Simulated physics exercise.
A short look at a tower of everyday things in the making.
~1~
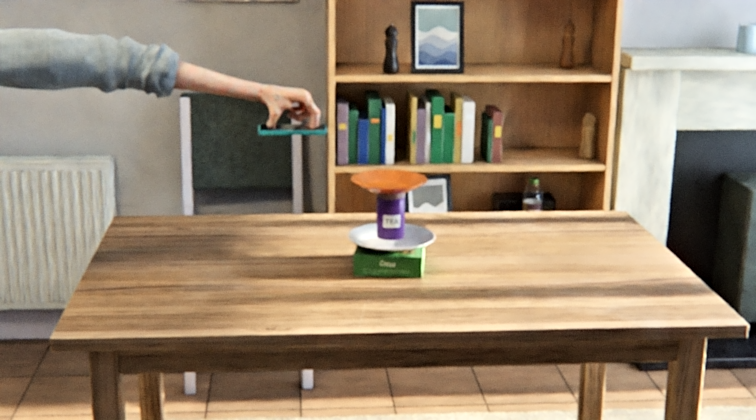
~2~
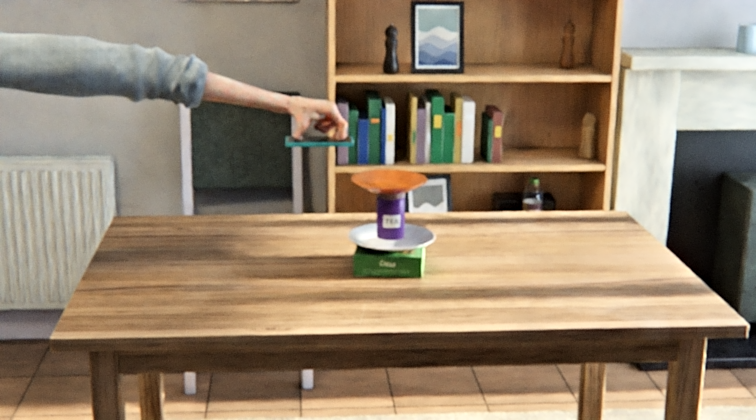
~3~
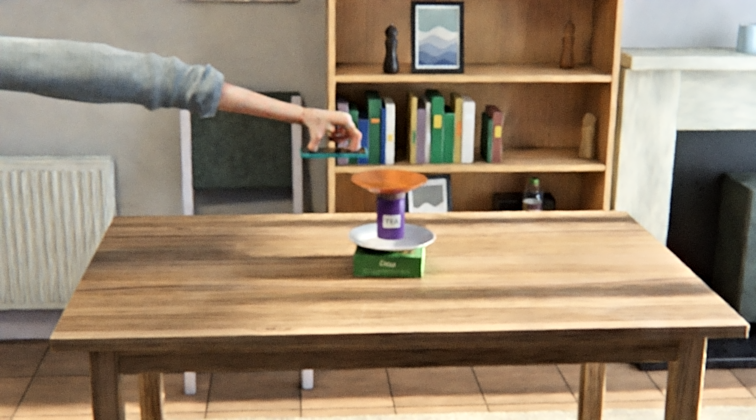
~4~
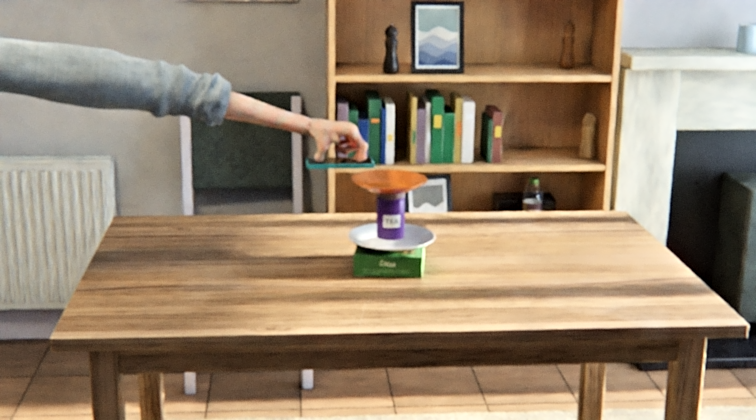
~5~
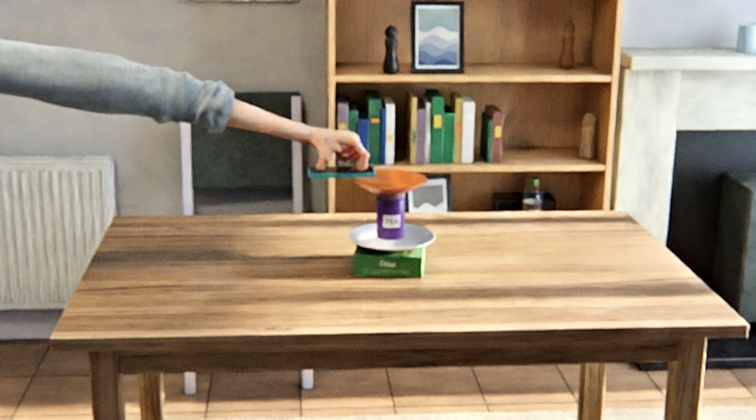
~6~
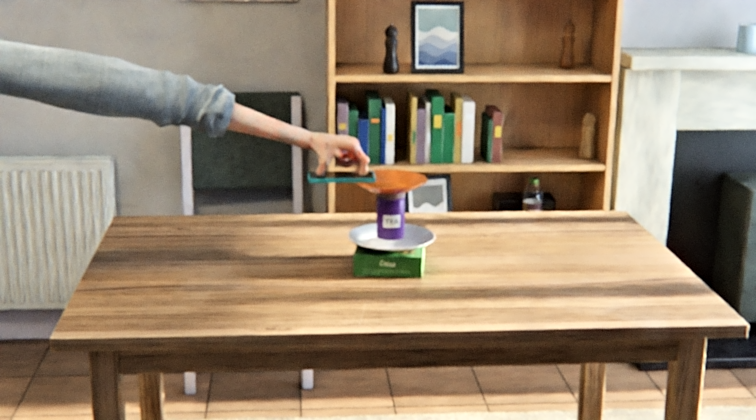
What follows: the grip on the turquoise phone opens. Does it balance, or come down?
As it turns out, it loses its balance.
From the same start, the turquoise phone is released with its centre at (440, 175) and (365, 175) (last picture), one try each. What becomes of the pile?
First, it gives way; second, it stays up.
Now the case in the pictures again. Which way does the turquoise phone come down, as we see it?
To the left.
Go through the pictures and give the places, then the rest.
Coming down; turquoise phone (293, 129); purple jar (391, 213), in the first frame.
Coming down; turquoise phone (319, 141); green packet (390, 256), in the second frame.
Coming down; turquoise phone (334, 152); purple jar (391, 213), in the third frame.
Coming down; turquoise phone (340, 163); green packet (390, 256), in the fourth frame.
Coming down; turquoise phone (342, 172); purple jar (391, 213), in the fifth frame.
Set down, still held; turquoise phone (342, 177); green packet (390, 256), in the sixth frame.
Then, 0.30 s later than the last frame, turquoise phone now fallen.
Then, 0.50 s later than the last frame, things are still on the move.
When it is over, fallen, turquoise phone; the other 4 as before. End places, in pixels of the last picture, turquoise phone near (295, 265). The pile comes apart.
